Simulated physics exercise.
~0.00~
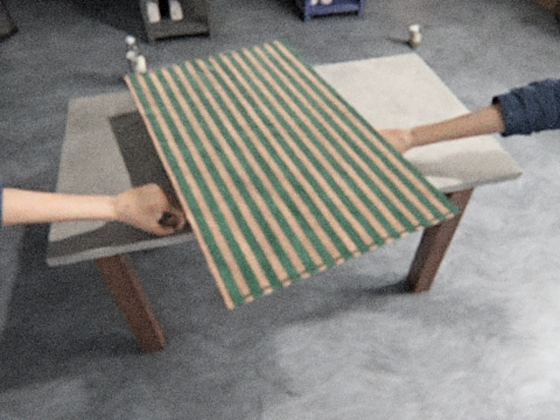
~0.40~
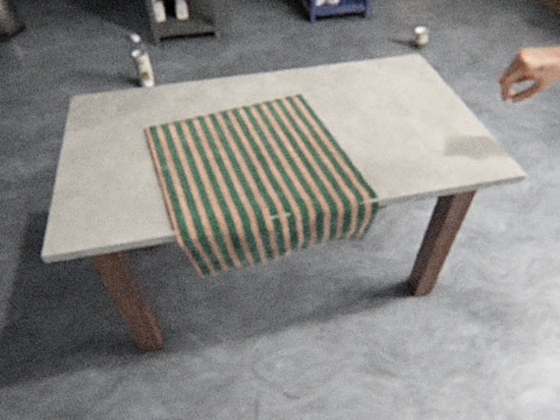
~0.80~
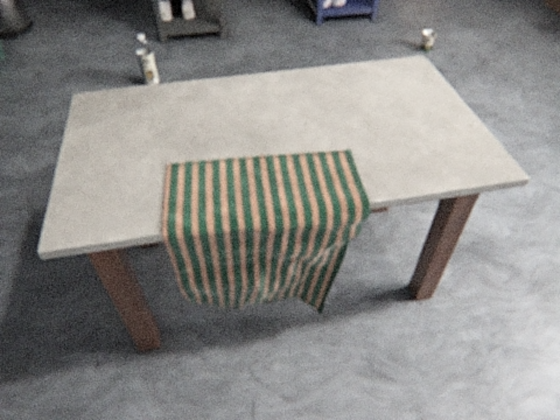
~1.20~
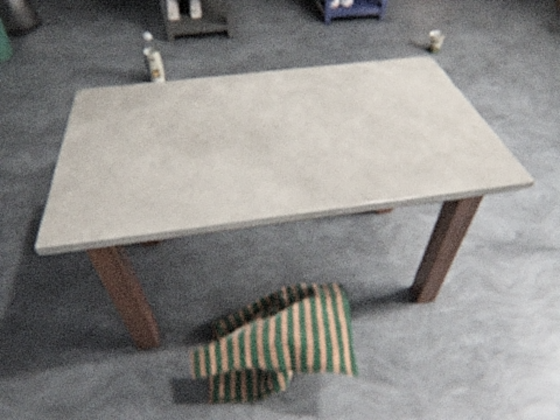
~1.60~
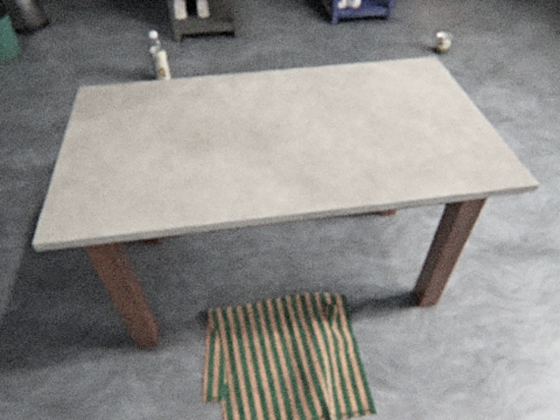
A green and tan striped tea towel, held level by two hands above a pale-topped table, is released and lands partly over the near edge, then slides forward, slips off, and drops to the grey floor, where it ends up lying in front of the table.
